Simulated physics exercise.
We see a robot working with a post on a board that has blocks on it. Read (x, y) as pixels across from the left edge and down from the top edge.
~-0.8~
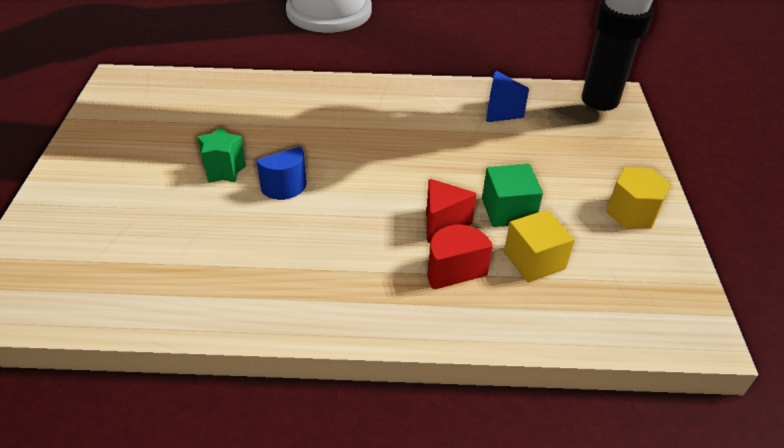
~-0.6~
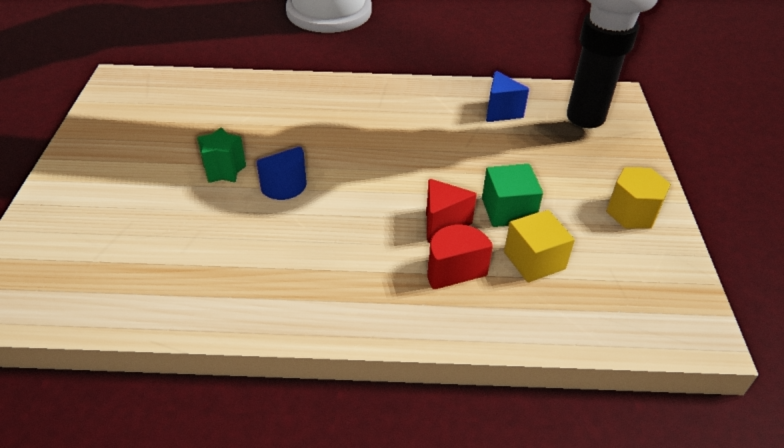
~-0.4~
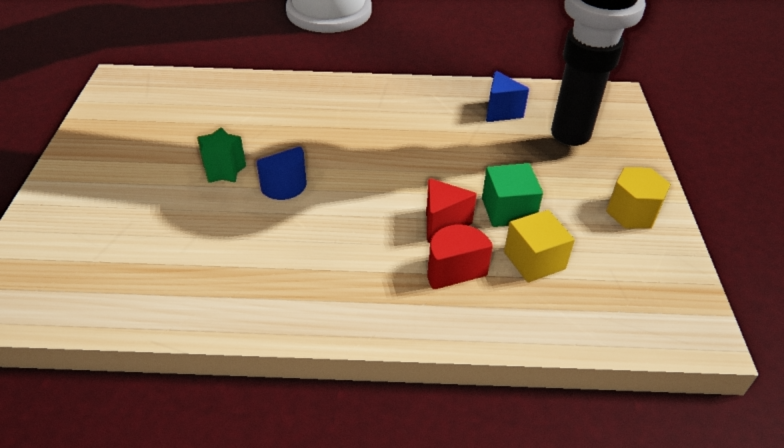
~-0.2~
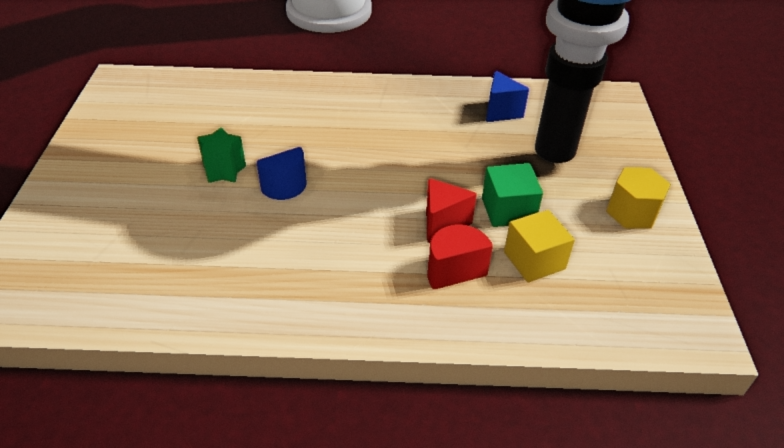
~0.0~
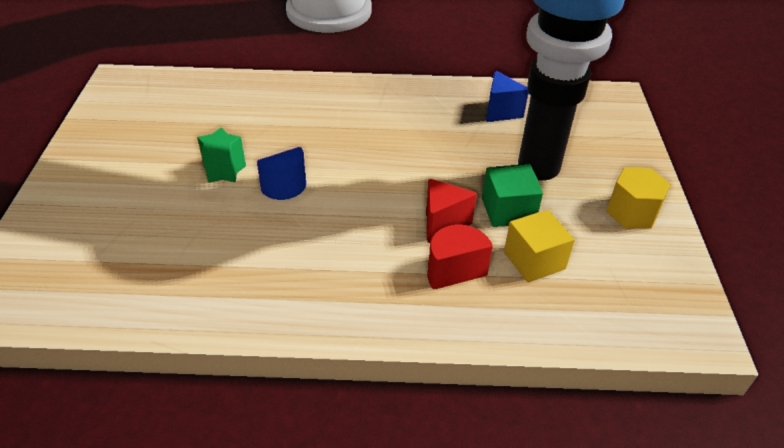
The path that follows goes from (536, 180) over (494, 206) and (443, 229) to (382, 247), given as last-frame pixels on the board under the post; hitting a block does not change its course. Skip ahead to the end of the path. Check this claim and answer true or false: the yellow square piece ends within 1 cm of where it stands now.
This is true.
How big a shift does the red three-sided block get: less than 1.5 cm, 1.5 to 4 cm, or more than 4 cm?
It gets moved over 4 cm.
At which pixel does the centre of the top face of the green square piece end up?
The spot you're after is about (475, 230) in the image.
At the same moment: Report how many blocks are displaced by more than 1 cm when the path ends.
Total moved: Three or more.
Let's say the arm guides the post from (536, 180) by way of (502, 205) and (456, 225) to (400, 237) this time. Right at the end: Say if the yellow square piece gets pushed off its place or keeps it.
It is left in place.
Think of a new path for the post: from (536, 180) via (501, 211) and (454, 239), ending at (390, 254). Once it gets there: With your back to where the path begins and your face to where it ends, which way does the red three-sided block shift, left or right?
Answer: Right.
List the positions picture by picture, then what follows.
The first picture shows tip of the post (600, 101), middles of tops, red three-sided block (446, 194), red D-shaped block (458, 240), green square piece (515, 179), yellow square piece (542, 230).
The second picture shows post (586, 118), nothing pushed.
The third picture shows post (571, 135), nothing pushed.
The fourth picture shows post (555, 152), nothing pushed.
The fifth picture shows post (539, 168), red three-sided block (446, 194), red D-shaped block (458, 240), green square piece (515, 179), yellow square piece (542, 230).
On the path given first. One third of the way, post (496, 195); red three-sided block (436, 202), turned 60° clockwise; green square piece (489, 211), turned 35° anticlockwise.
Two thirds of the way, post (443, 218); red three-sided block (411, 214), turned 40° clockwise; red D-shaped block (456, 269), turned 45° clockwise; green square piece (475, 229), turned 100° anticlockwise.
At the end, post (383, 236); red three-sided block (351, 238), turned 15° clockwise; red D-shaped block (456, 269), turned 45° clockwise; green square piece (475, 230), turned 105° anticlockwise; yellow square piece unmoved.
